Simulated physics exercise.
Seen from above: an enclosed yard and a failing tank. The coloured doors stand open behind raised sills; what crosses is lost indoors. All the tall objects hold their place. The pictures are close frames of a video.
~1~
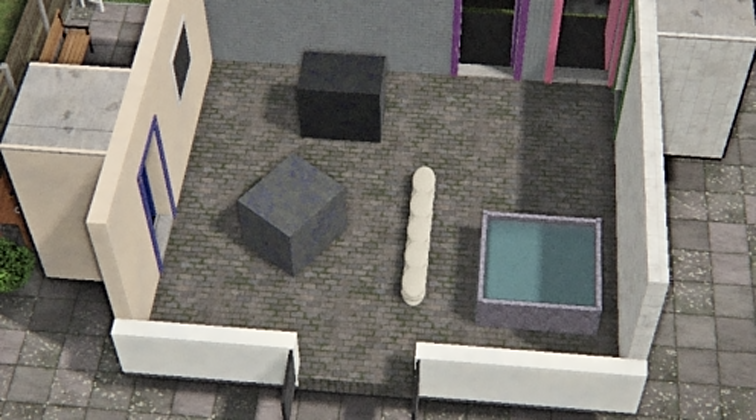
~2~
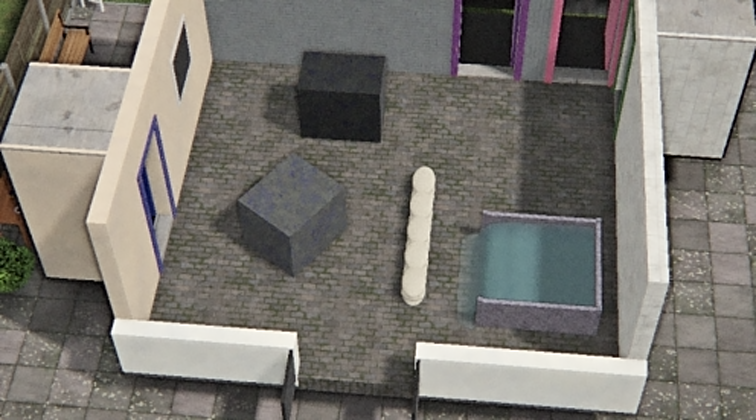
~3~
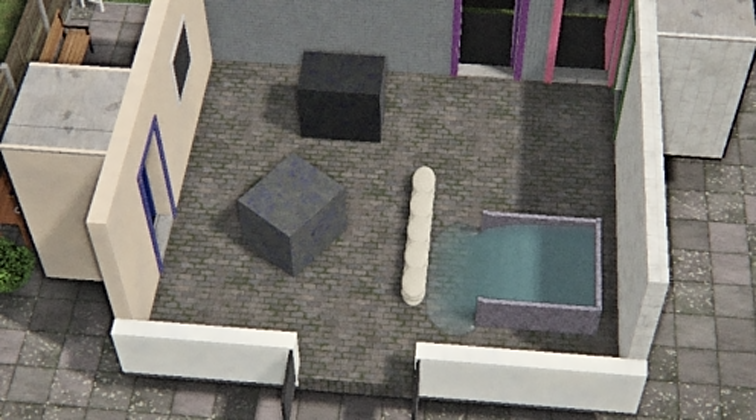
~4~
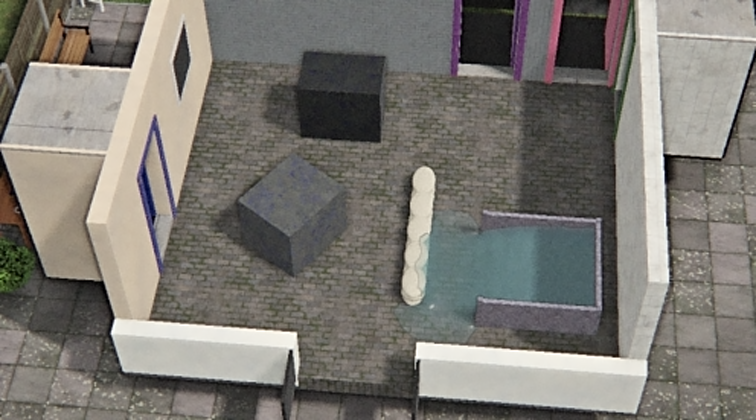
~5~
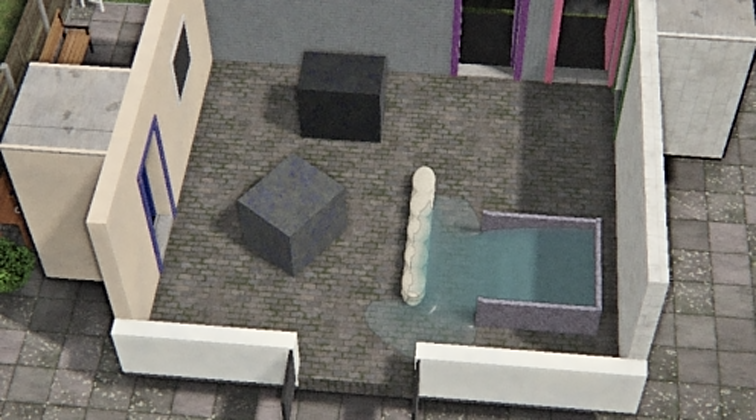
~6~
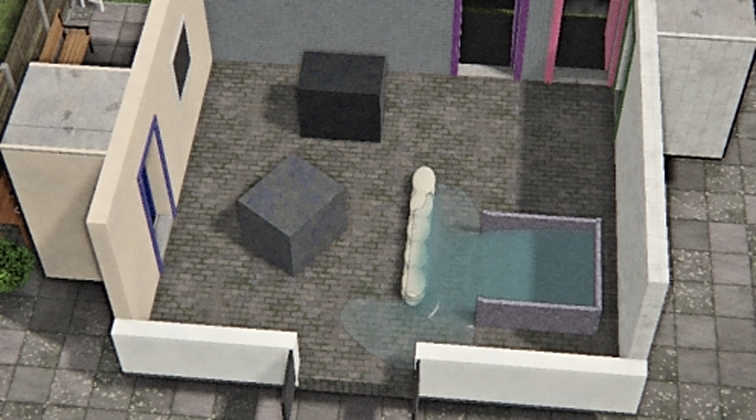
The video shows a walled yard from above, where the left side of a water-filled tank gives way and water pours out leftward, reaching a low pale barrier, then spreading along it and around its near end.
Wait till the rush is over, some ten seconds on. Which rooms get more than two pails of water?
In the end: The blue door holds within the limit; the pink door holds within the limit; the green door holds within the limit; the purple door floods.
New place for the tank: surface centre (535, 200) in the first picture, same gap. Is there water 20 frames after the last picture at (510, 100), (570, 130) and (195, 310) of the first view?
In that order: Awash, free of water, no water.
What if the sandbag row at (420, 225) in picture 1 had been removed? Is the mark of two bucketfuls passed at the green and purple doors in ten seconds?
In short: The green one stays under; the purple one lets less in.
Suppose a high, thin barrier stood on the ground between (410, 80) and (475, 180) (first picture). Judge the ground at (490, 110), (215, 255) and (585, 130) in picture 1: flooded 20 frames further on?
In that order: Clear, dry, covered.
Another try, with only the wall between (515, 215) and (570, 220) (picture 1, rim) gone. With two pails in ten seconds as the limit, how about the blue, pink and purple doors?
Blue keeps below it, pink is over, purple takes more.
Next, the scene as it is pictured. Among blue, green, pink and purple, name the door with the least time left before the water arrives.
The door marked purple.
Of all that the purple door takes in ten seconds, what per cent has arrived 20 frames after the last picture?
About 70 per cent.
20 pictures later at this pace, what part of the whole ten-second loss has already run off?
Near 65 in a hundred.
A moment on, water covers 20 % of the floor; the blue door not reached, the pink door not reached, the green door not reached, the purple door not reached.
Next, water covers 35 % of the floor; the blue door not reached, the pink door not reached, the green door not reached, the purple door wet at the sill, nothing in.
Then, water covers 45 % of the floor; the blue door not reached, the pink door wet at the sill, nothing in, the green door wet at the sill, nothing in, the purple door over two buckets in.
Later, water covers 55 % of the floor; the blue door wet at the sill, nothing in, the pink door under two buckets in, the green door under two buckets in, the purple door over two buckets in.
In the end, water covers 70 % of the floor; the blue door wet at the sill, nothing in, the pink door under two buckets in, the green door under two buckets in, the purple door over two buckets in.
